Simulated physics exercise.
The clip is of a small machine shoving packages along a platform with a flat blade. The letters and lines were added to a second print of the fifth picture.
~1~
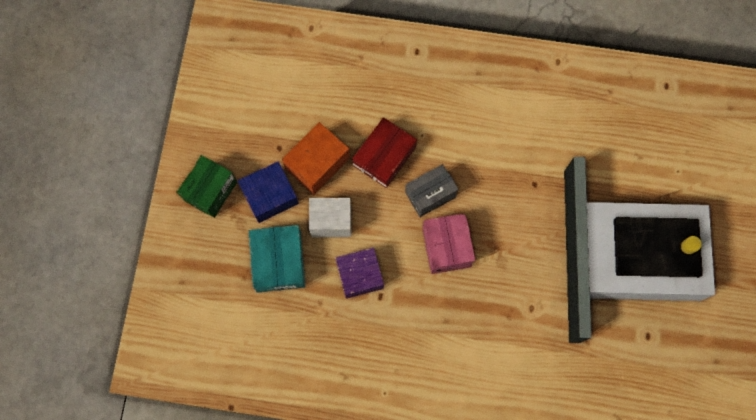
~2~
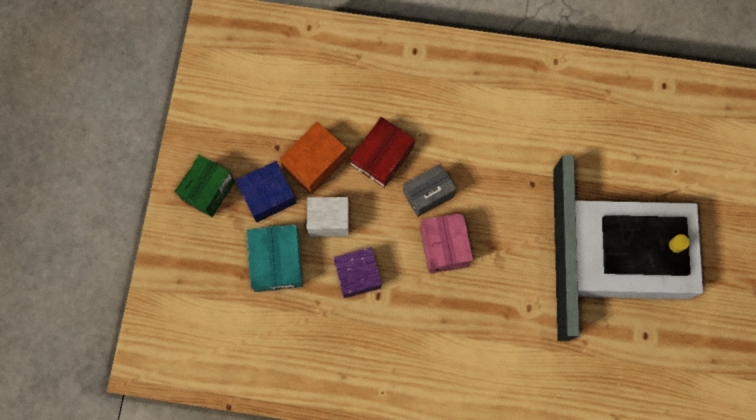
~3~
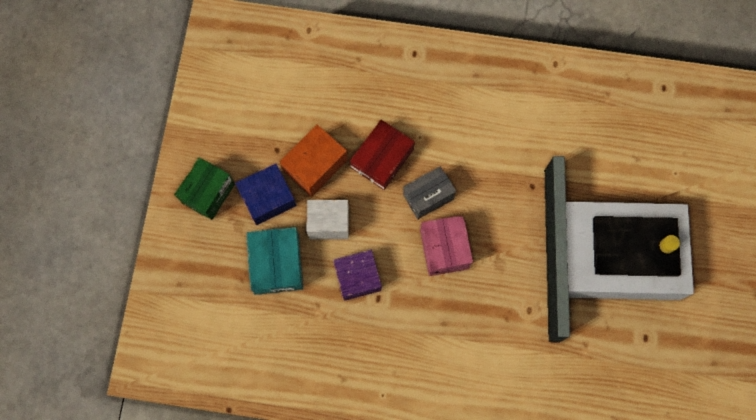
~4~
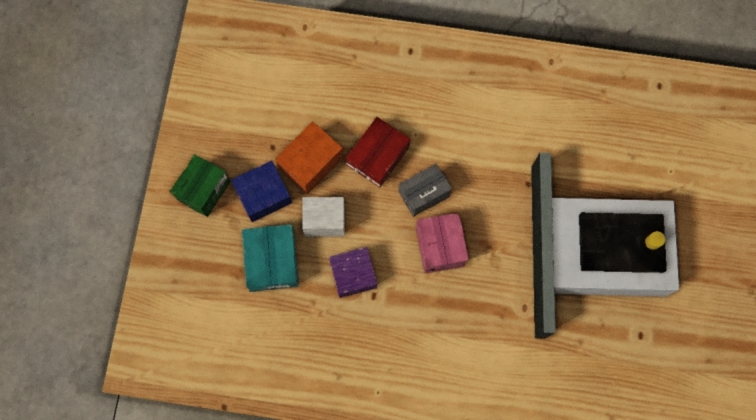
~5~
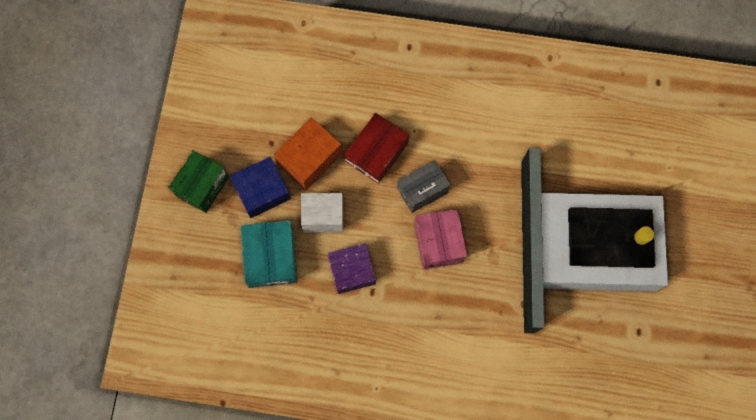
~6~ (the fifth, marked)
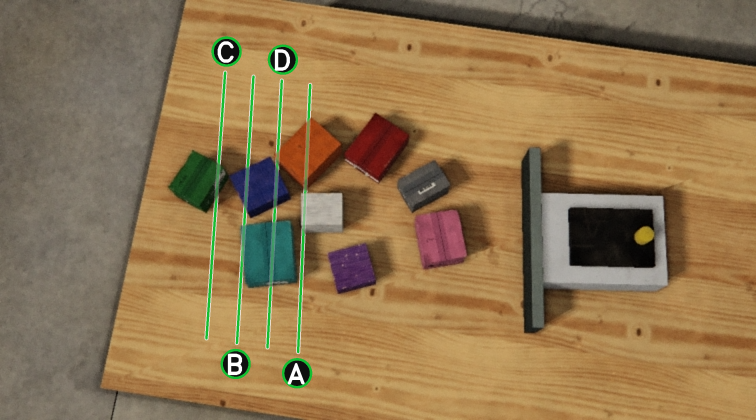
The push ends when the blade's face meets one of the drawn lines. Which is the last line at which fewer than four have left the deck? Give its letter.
The farthest such stop is C.
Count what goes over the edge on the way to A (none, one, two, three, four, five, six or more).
In all, none.
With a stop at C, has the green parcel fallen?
Yes.
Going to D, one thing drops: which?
It is the green parcel.
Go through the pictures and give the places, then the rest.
Green parcel (207, 186); purple crate (360, 273); orange crate (317, 159), in the first picture.
Robot (639, 245); pink parcel (446, 244), in the second picture.
Robot (630, 246); white crate (328, 220), in the third picture.
Robot (616, 242); turquoise parcel (271, 258), in the fourth picture.
Robot (605, 237); green parcel (199, 182); purple crate (351, 269); orange crate (309, 154), in the fifth picture.
On the marked copy, A at (304, 214); B at (245, 205); C at (216, 201); D at (275, 209).
With C. Early on, robot (487, 220); pink parcel (390, 232); grey parcel (386, 184).
Further on, robot (371, 203); green parcel (149, 174); blue crate (192, 174).
At the end, robot (281, 190); green parcel over the edge; blue crate over the edge; three fallen.
As for the rest, A is within the limit but short; B is within the limit but short; D is within the limit but short.
